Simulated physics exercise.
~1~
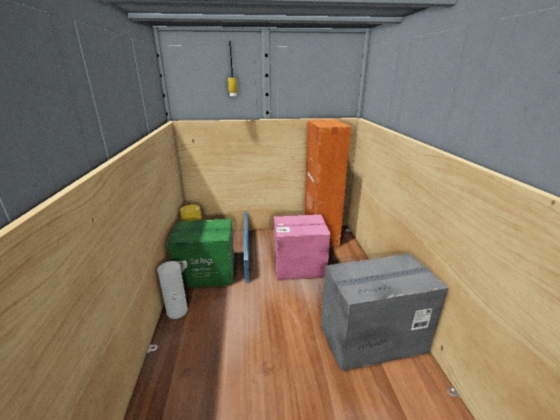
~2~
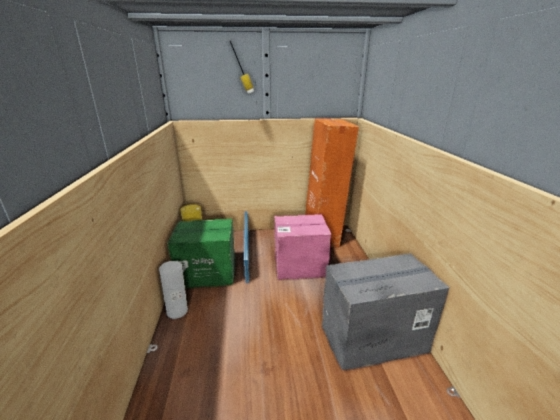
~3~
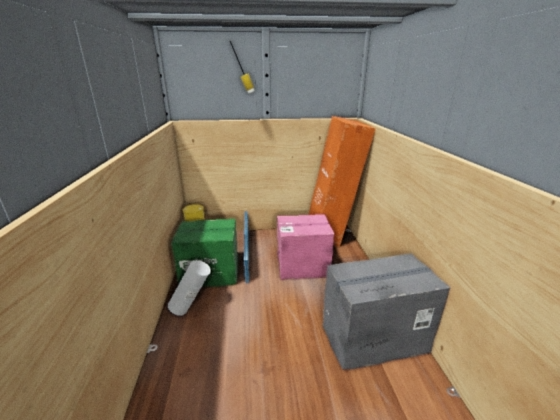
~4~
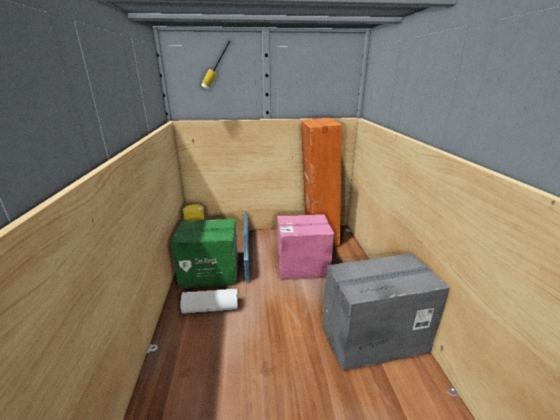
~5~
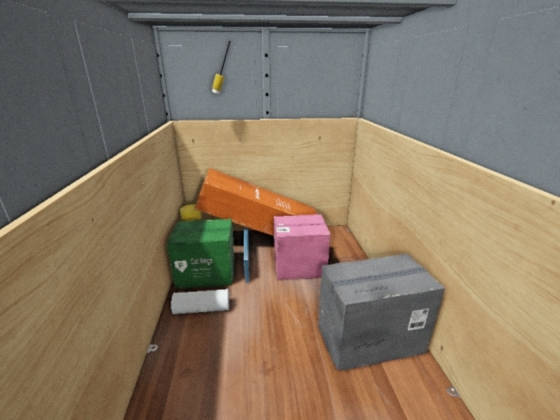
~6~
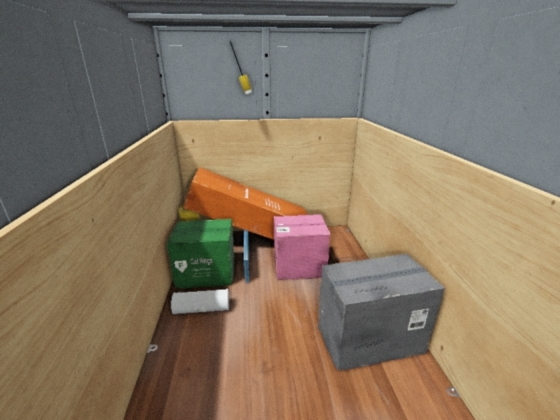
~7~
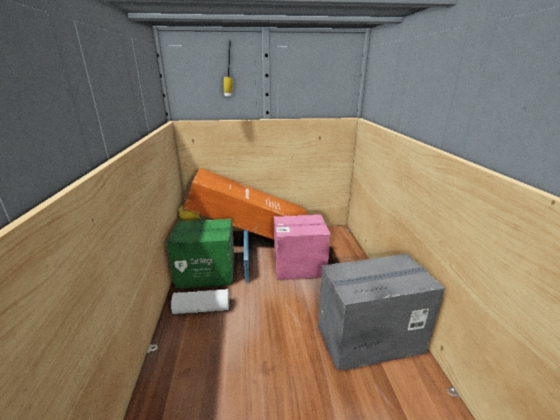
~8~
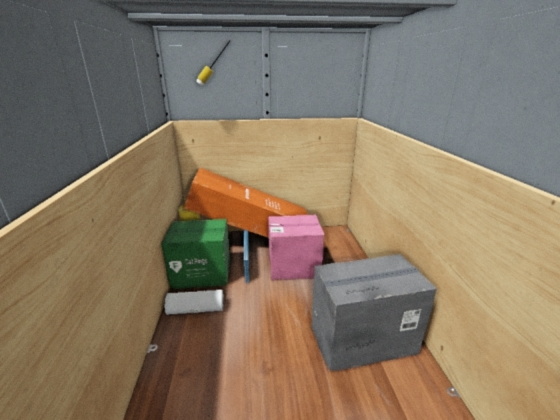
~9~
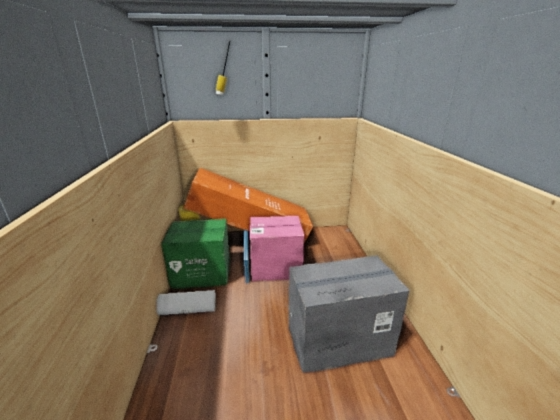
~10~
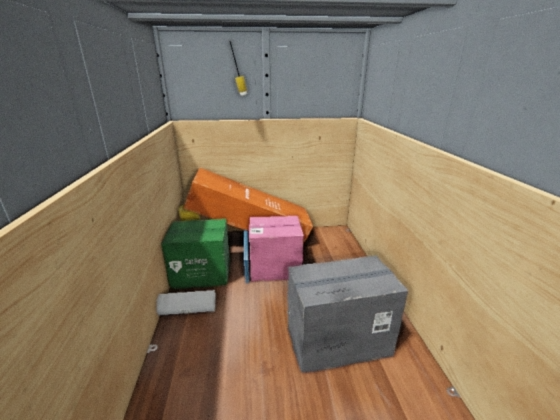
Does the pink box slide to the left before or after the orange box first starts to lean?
It slides after. The orange box is already leaning early on, while the pink box only makes its clear slide to the left late in the clip.
To begin with, a tall orange box stands at the back of a wood-sided cargo bay, with green, pink and grey boxes, a white canister, and a yellow canister tucked in the left corner, while a yellow-handled tool hangs on the far wall. The tool swings, the orange box leans right, and the white canister tips over onto its side by the green box. The orange box then swings back upright and topples left behind the other boxes. Later the grey and pink boxes slide left and the white canister shifts slightly left. Finally, everything rests, the orange box still slanting.
